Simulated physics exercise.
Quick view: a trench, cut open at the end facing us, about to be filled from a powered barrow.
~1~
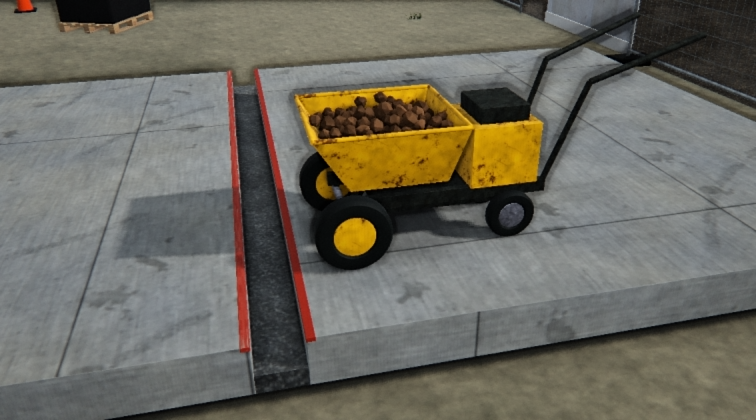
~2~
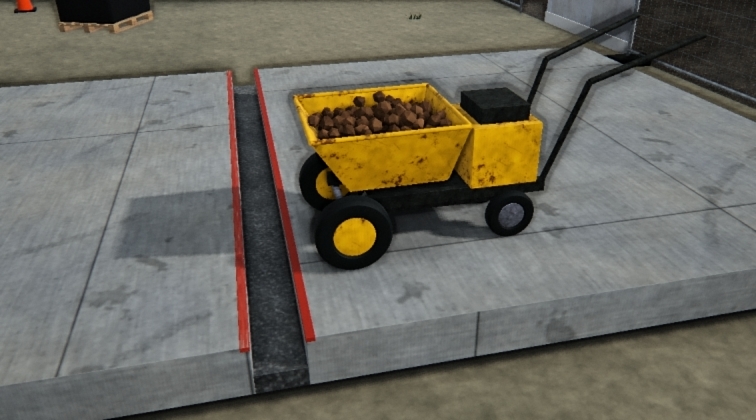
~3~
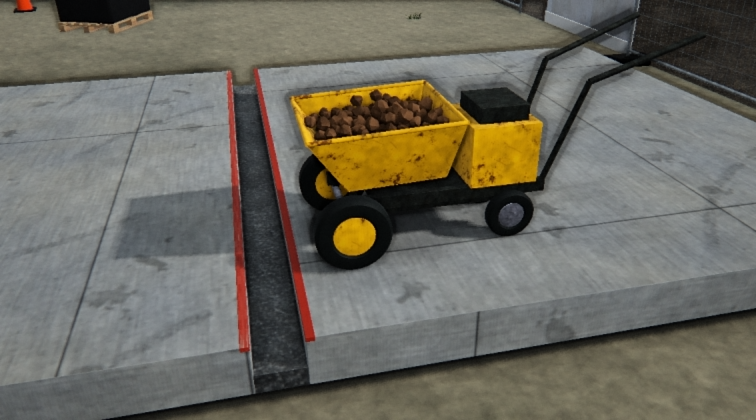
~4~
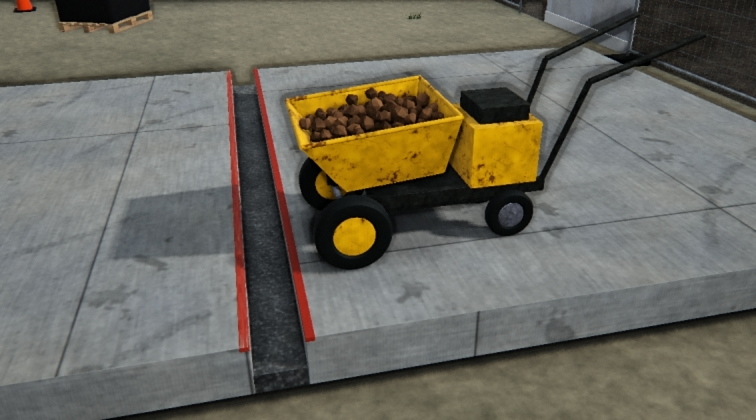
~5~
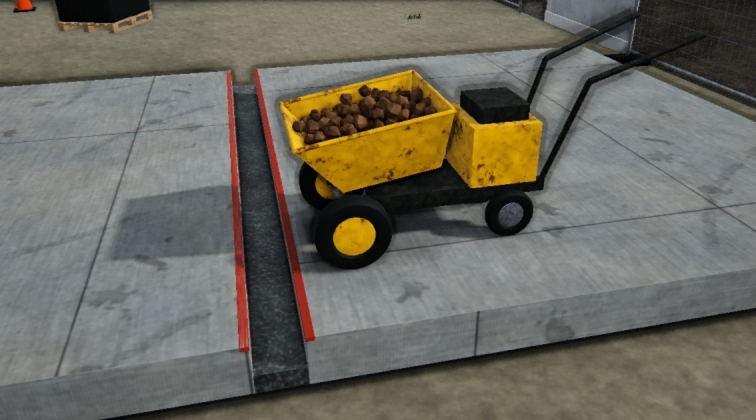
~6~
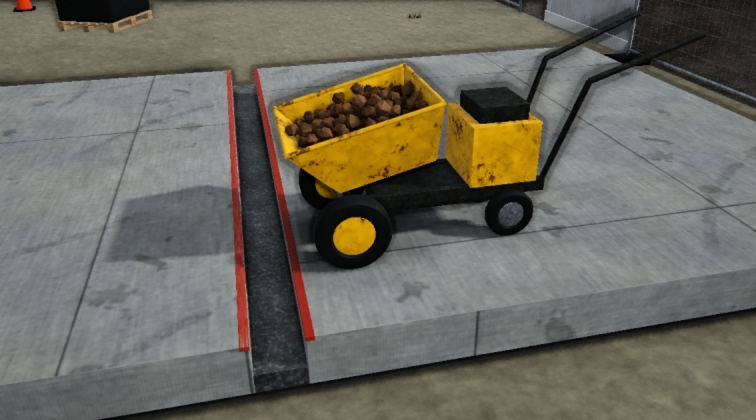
Yellow skip of a powered barrow, loaded with brown clods, tilting slowly forward to the left beside a narrow red-edged trench.
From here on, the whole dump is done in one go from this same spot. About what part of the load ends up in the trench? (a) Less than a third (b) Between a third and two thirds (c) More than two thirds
(a) Less than a third.
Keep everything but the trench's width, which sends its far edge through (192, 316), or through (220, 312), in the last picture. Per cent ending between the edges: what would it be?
Around 70 percent first, around 50 percent second.
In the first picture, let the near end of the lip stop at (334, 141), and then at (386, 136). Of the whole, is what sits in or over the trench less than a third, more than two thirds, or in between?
In the middle band, then between a third and two thirds.
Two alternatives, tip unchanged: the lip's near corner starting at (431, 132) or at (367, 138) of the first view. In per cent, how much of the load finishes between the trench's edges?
Approximately 20 per cent and 60 per cent, in that order.
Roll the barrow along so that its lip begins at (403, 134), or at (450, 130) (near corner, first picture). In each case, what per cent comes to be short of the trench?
That would be roughly 30 in a hundred and then roughly 50 in a hundred.
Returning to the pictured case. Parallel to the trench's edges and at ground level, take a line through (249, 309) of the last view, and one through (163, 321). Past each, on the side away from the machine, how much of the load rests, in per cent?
The first comes to 60 %, the second to 10 %.
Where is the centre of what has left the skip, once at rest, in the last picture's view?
Resting centre, last picture - approx. (207, 248).
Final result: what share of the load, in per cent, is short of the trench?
Near 0 in every hundred.
Shortly afterwards, skip tipped steeply; the whole lot in the skip.
Next, skip tipped steeply; all but a few in the skip; only a few beyond it; only a few falling.
Some moments later, skip tipped right over; near half in the skip; only a few in or heaped over the trench; near half beyond it; only a few falling.
In the end, skip tipped right over; near a third in the skip; a little in or heaped over the trench; near two thirds beyond it.
